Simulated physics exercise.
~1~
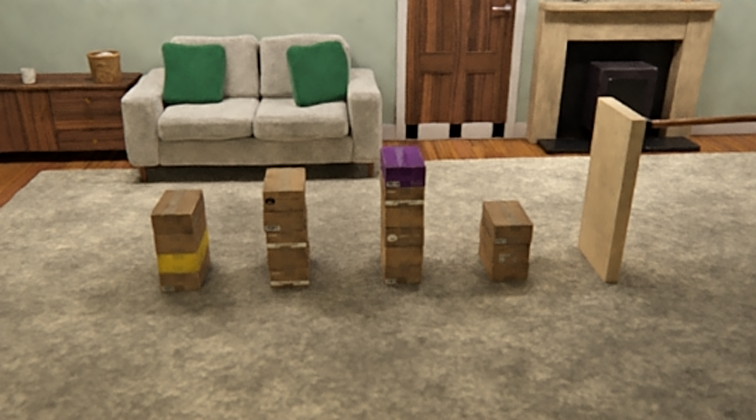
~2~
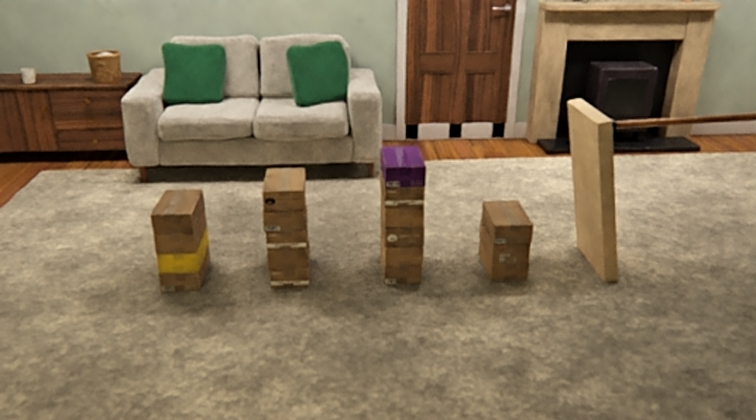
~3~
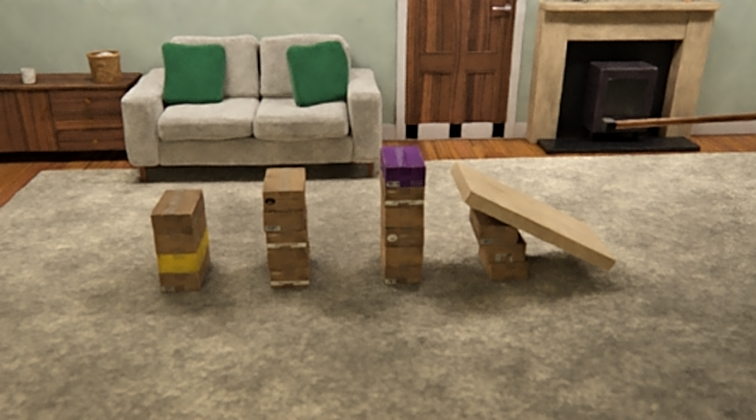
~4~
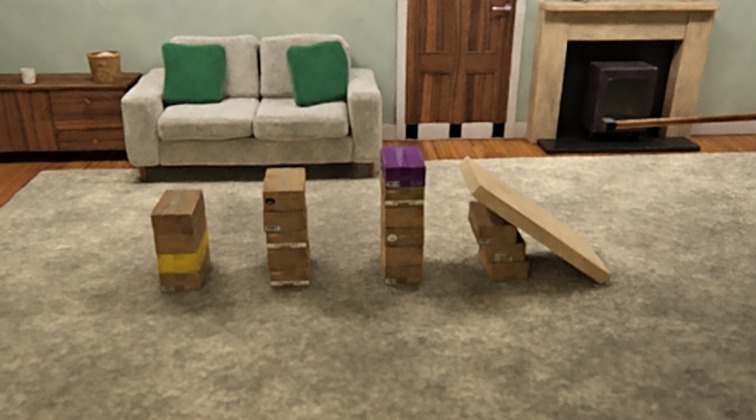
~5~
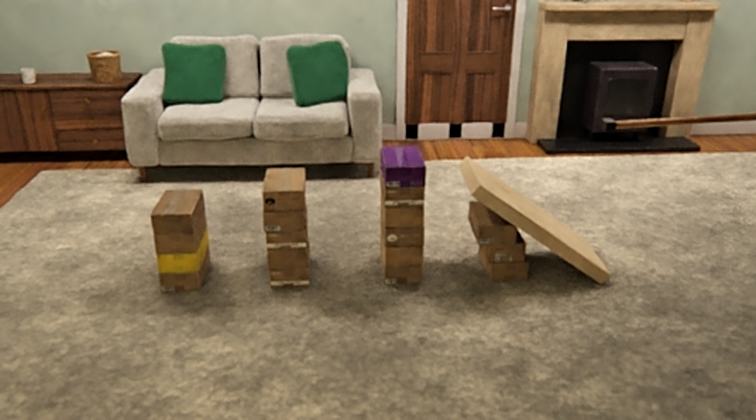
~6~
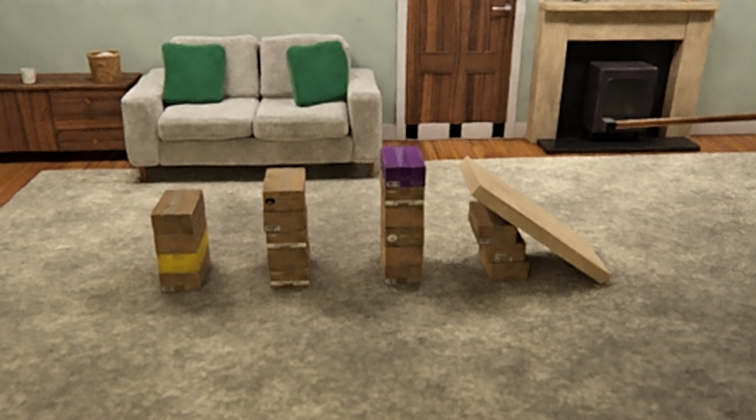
At first, four separate stacks of brown boxes stand in a row on a grey carpet, one with a yellow box low down and a taller one topped in purple, while a pale board stands upright at the right end. A pole reaching in from the right pushes the board near its top, and it leans left. The pole stops as the board tips onto the shortest stack, knocking its upper part askew. The board slides slightly and settles at a slant, propped against the shifted boxes. The other three stacks remain standing, untouched, and no box falls.
